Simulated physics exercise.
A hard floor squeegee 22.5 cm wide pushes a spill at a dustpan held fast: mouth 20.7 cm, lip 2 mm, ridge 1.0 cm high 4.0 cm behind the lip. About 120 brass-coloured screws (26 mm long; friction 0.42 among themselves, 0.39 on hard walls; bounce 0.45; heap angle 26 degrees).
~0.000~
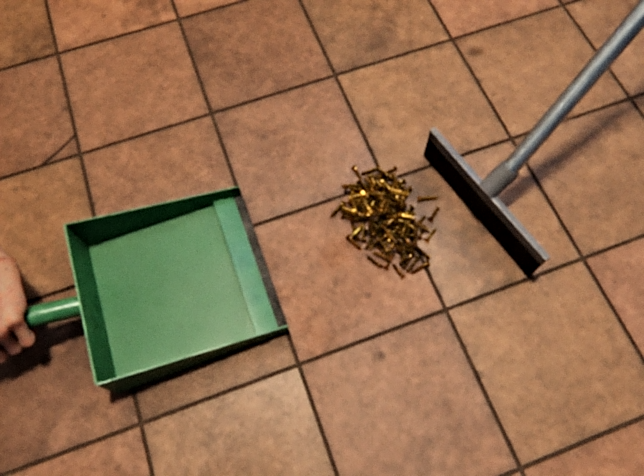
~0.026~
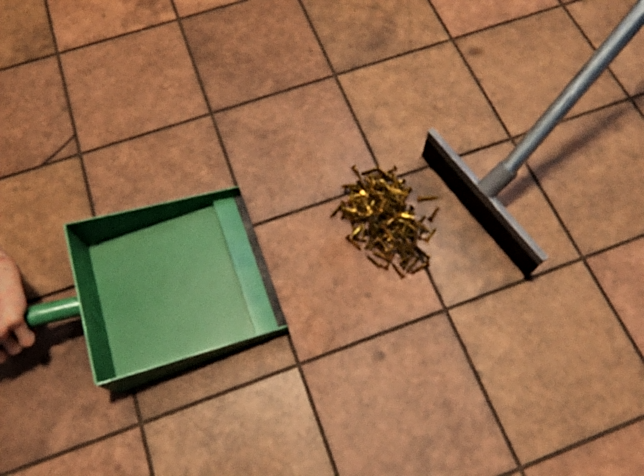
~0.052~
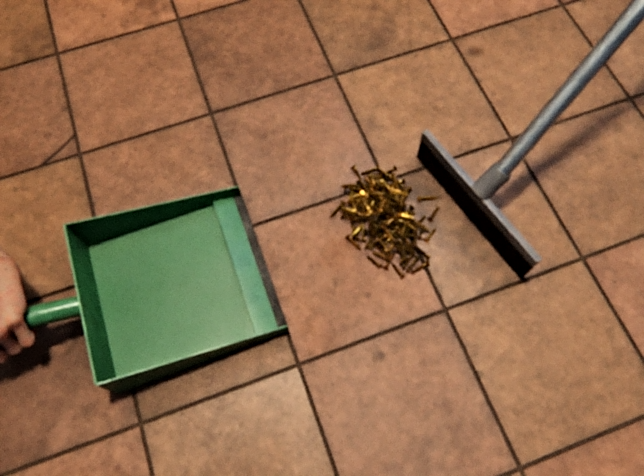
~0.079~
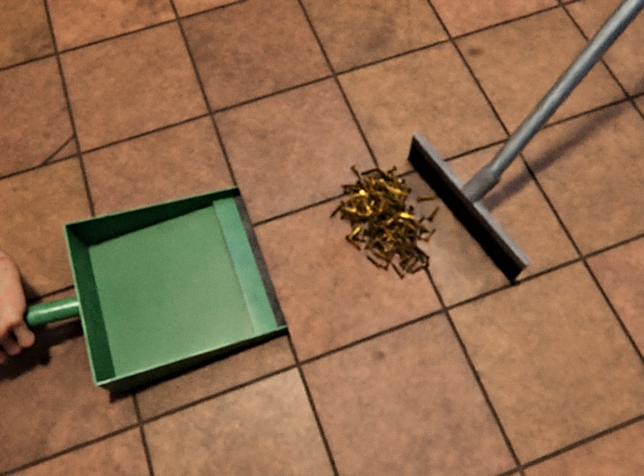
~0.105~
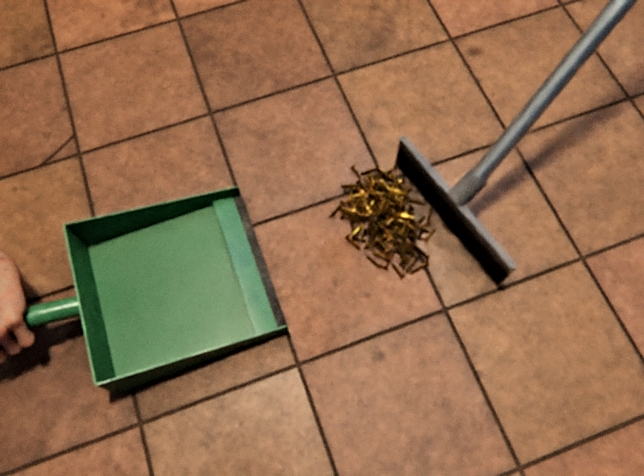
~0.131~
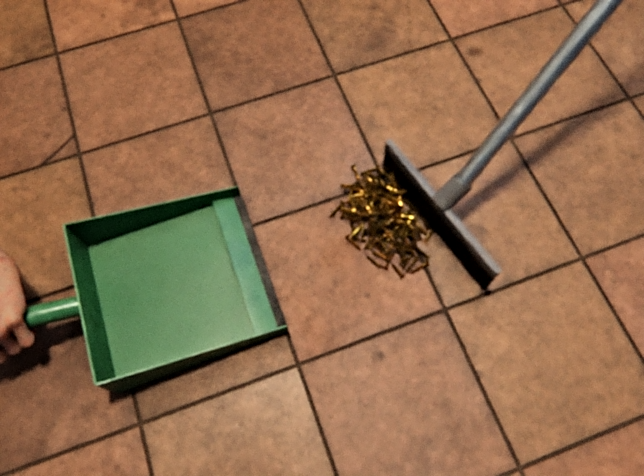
A squeegee sliding left across brown floor tiles to meet a pile of brass-coloured screws, while a hand holds a green dustpan still.
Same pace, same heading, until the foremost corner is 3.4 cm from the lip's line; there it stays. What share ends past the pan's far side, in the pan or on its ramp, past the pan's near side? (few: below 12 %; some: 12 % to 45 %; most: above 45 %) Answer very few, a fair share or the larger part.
Far side very few, pan a fair share, near side very few.
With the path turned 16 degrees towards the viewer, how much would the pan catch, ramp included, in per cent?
In that case some 20 per cent.
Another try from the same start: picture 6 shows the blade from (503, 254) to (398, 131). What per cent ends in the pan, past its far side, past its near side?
Pan 0, far 5, near 0.
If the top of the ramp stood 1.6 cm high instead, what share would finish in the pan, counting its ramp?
Then about 20 per cent.
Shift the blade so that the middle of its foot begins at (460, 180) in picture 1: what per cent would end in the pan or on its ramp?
Some 20 per cent.
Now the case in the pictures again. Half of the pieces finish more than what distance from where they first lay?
Roughly 16 cm.
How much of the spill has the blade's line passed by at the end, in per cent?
Roughly 0 per cent.
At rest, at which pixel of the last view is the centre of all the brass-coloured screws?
At about (274, 264).
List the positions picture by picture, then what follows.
The first frame shows blade from (542, 259) to (433, 135), moved 0.0 cm, 0 of the pieces shifted so far; middle of the pieces at (381, 212); pan at (170, 292).
The second frame shows blade from (540, 260) to (431, 136), moved 0.3 cm, 0 of the pieces shifted so far; middle of the pieces at (381, 212).
The third frame shows blade from (534, 262) to (425, 137), moved 1.0 cm, 0 of the pieces shifted so far; middle of the pieces at (381, 212).
The fourth frame shows blade from (524, 265) to (416, 140), moved 2.4 cm, 0 of the pieces shifted so far; middle of the pieces at (381, 212).
The fifth frame shows blade from (510, 269) to (403, 143), moved 4.2 cm, 2 of the pieces shifted so far; middle of the pieces at (381, 212).
The sixth frame shows blade from (495, 273) to (389, 147), moved 6.2 cm, 21 of the pieces shifted so far; middle of the pieces at (380, 213); pan at (169, 292). Its pace works out near 0.76 m/s, heading 4 degrees away from the viewer's side.
After 0.26 s, middle of the blade 13 cm from the lip; 0 % over the lip, far side 0 %, near side 0 %.
Then, at 0.34 s, middle of the blade 8 cm from the lip; 0 % over the lip, far side 0 %, near side 5 %.
After 0.56 s, middle of the blade 6 cm from the lip; 25 % over the lip, far side 0 %, near side 5 %.
By 1.4 s all is still; far side 0 %, pan 25 %, near side 5 %, in front of the lip or behind the blade 70 %.
